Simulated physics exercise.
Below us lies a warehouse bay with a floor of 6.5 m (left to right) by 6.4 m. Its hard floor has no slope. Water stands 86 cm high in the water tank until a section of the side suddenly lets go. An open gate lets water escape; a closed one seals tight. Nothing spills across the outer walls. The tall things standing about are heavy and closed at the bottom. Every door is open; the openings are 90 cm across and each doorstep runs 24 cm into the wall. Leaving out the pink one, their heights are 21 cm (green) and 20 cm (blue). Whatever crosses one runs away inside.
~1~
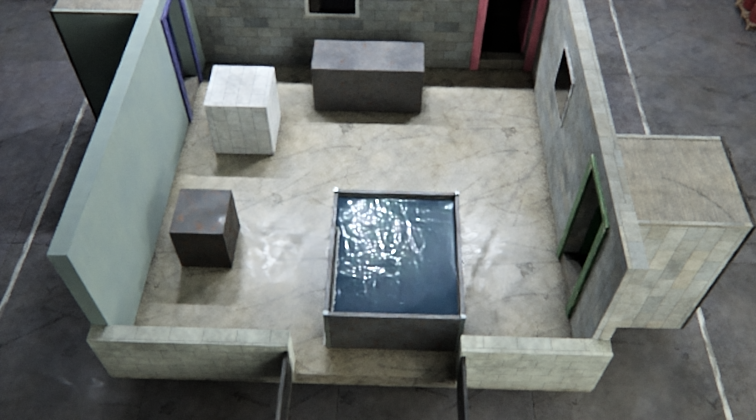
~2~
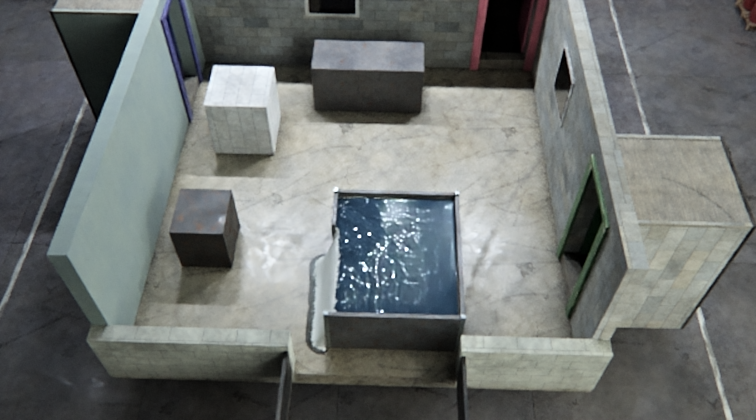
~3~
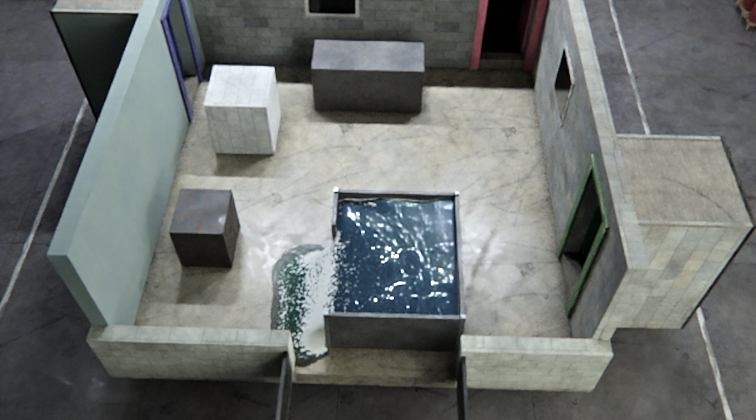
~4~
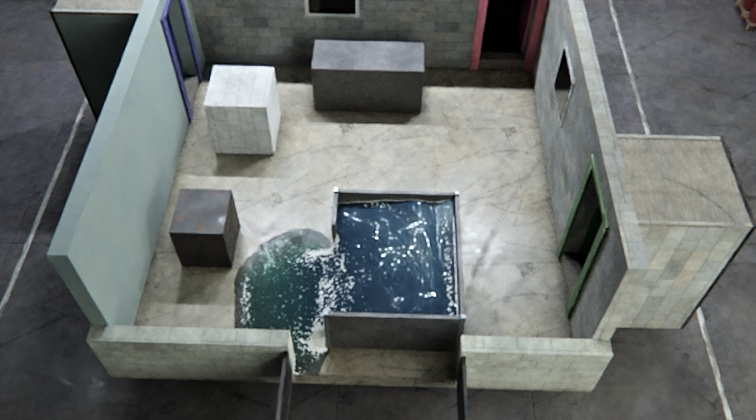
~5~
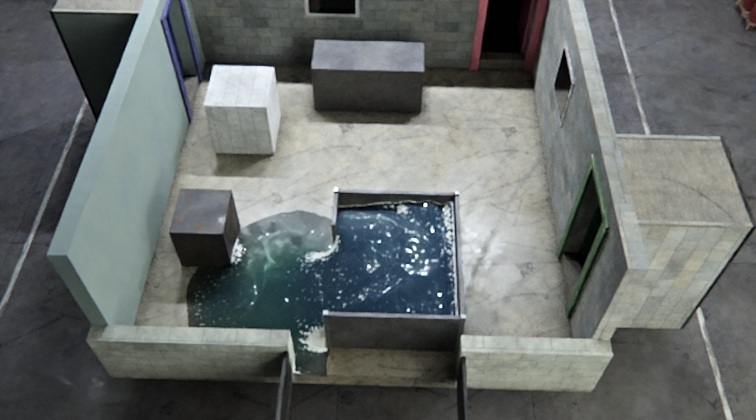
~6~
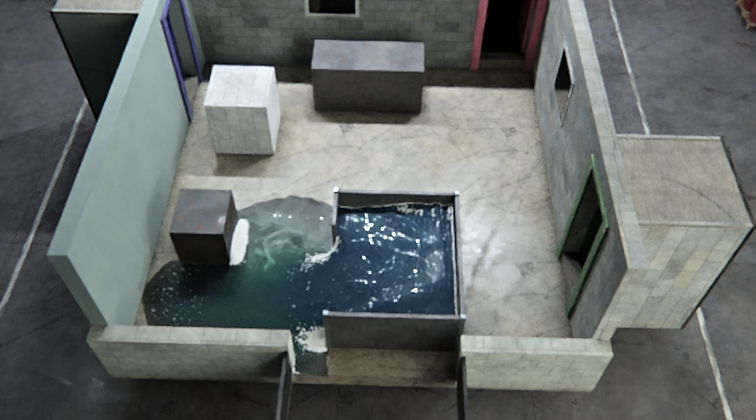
Water pours out through the left side of a square dark tank and spreads left across the pale floor, washing around a dark grey block and along the front wall, while the fixed camera stays still. The roofless room is seen from high above, inside a warehouse. A white block and a long dark block stand behind, with blue, pink and green doorways around.
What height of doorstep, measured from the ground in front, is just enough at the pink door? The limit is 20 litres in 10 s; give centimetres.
About 11.5 cm.
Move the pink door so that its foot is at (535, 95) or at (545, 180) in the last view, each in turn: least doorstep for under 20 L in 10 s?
About 13.5 and 8.0 cm.
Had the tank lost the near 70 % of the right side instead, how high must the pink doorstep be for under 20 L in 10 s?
Some 24 cm.
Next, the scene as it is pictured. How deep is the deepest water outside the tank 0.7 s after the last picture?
About 70 cm.
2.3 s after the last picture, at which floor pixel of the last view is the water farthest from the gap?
Around (205, 65).
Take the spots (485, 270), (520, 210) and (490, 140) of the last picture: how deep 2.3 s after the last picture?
In that order: 0, 0 and 0 cm.
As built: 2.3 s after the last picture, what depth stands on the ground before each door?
In cm: Green 0, pink 0, blue 14.
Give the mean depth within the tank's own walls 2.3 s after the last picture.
About 25 cm.
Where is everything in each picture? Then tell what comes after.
In the first frame, the water tank at (395, 253) is whole and still, 86 cm deep; the pink door at (508, 28) is dry.
In the second frame, water pours out at (334, 288) and has run 0.4 m, to (314, 274); about 10 cm deep outside, 86 cm at the back.
In the third frame, the front is at (278, 286), 0.9 m from the gap at (334, 291); 1.4 m2 of floor is wet, 85 cm left at the back.
In the fourth frame, the gap is at (334, 292), the front 1.5 m out at (240, 281); the back of the water tank holds 77 cm.
In the fifth frame, water pours out at (334, 293) and has run 2.2 m, to (192, 304); about 10 cm deep outside, 73 cm at the back.
In the sixth frame, the front is at (149, 303), 2.8 m from the gap at (334, 293); 5.9 m2 of floor is wet, 75 cm left at the back; 5.0 m in a straight line remain to the pink door at (508, 28).
Then, 0.7 s after the last picture water covers 20 % of the floor, deepest (70 cm) near (127, 353); it has not reached the pink door.
Then, 2.3 s after the last picture water covers 40 % of the floor, deepest (44 cm) near (127, 353); it has not reached the pink door.
Then, 9.3 s after the last picture water covers 95 % of the floor, deepest (15 cm) near (413, 70); 12 cm at the pink door, 0 litres in over its 23 cm doorstep.
At the pink door as built, the water peaked near 18 cm, 6.7 s after the last picture.
With a doorstep of 10 cm, 30 litres would have come in within the 10 s; with 13.5 cm, 9 litres. So under 20 litres takes about 11.5 cm.
